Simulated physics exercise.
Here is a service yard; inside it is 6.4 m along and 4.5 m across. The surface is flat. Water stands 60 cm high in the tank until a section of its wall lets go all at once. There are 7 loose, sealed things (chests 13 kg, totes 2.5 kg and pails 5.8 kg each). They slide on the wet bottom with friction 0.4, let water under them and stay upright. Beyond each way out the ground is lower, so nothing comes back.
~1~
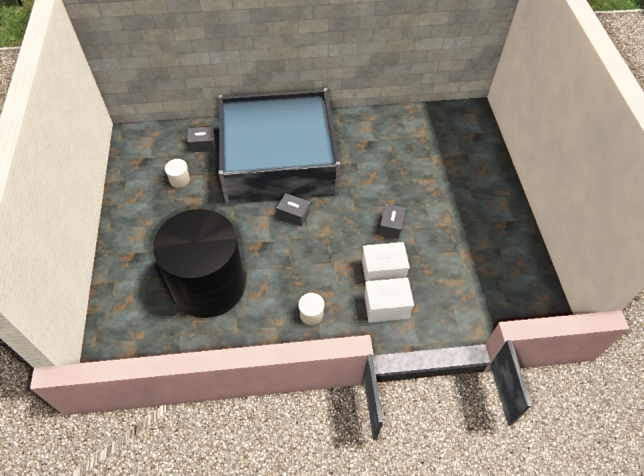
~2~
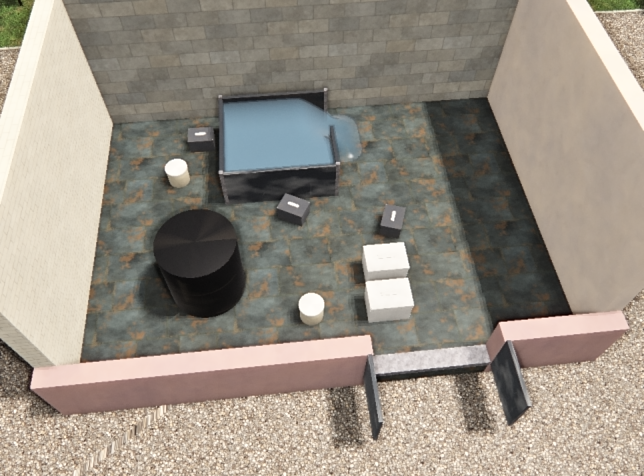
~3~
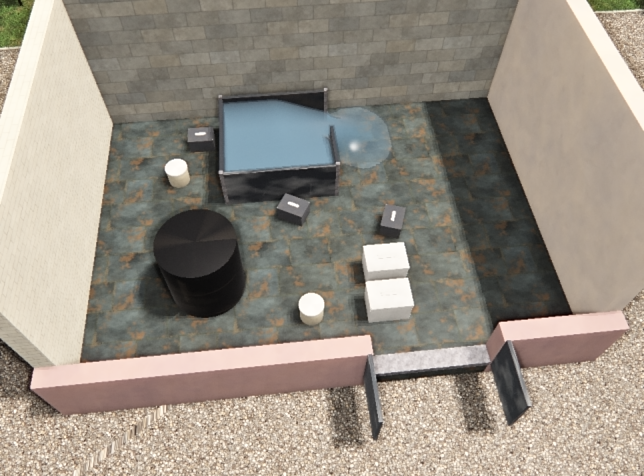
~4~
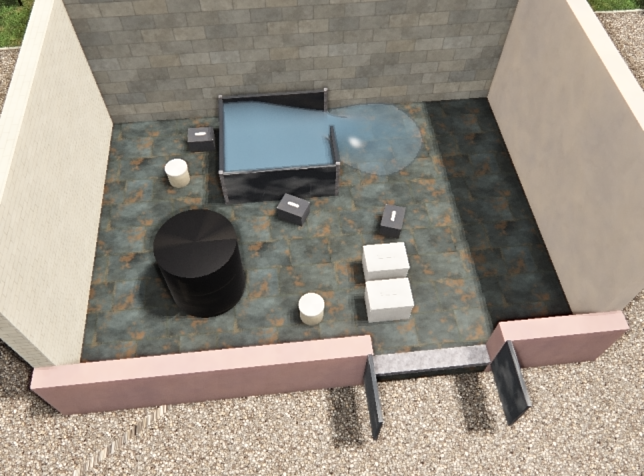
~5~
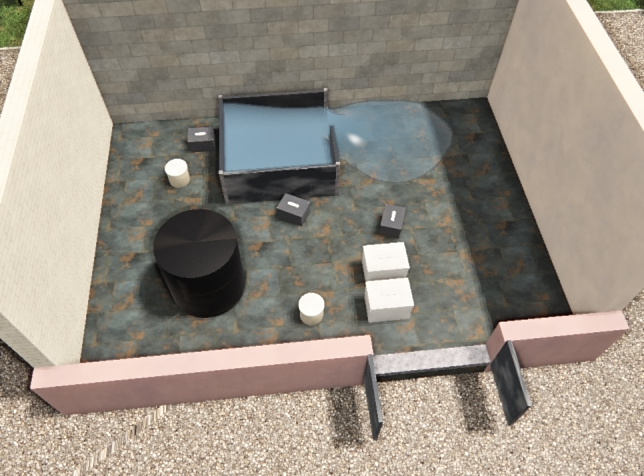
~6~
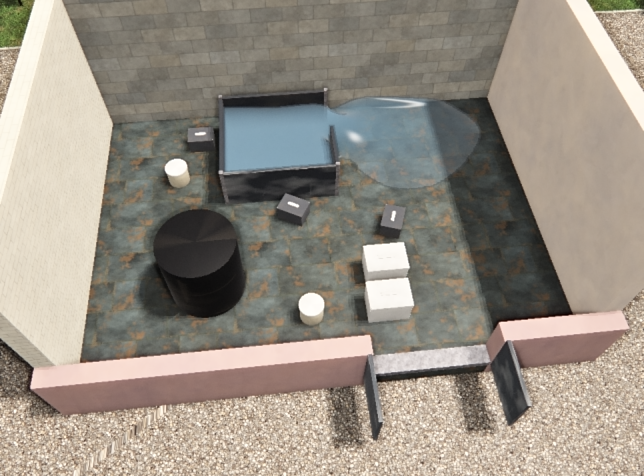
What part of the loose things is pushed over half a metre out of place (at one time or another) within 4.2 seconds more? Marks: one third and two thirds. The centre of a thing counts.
That comes to less than a third.
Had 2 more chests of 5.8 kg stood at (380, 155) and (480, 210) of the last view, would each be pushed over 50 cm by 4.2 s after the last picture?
In turn: Over, past it.
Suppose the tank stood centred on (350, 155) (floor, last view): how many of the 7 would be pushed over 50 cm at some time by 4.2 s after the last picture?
In that case 0 of them.
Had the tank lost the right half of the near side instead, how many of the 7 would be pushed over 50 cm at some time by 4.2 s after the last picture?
Then 5.
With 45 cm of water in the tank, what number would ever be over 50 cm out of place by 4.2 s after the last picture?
Then 0.
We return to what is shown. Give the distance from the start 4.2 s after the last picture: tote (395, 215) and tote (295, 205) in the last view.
In turn: 30 cm, 0 cm.
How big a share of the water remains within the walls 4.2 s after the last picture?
About 94 per cent.
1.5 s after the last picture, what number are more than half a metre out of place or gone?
0 of them.
Then, 0.4 s after the last picture 0 of 7 are over 50 cm from their spots; 0 afloat.
Then, 1.5 s after the last picture 0 of 7 are over 50 cm from their spots; 0 afloat.
Then, 2.8 s after the last picture 0 of 7 are over 50 cm from their spots; 0 afloat.
Then, 4.2 s after the last picture 0 of 7 are over 50 cm from their spots, and 0 have been at some point; 0 afloat.
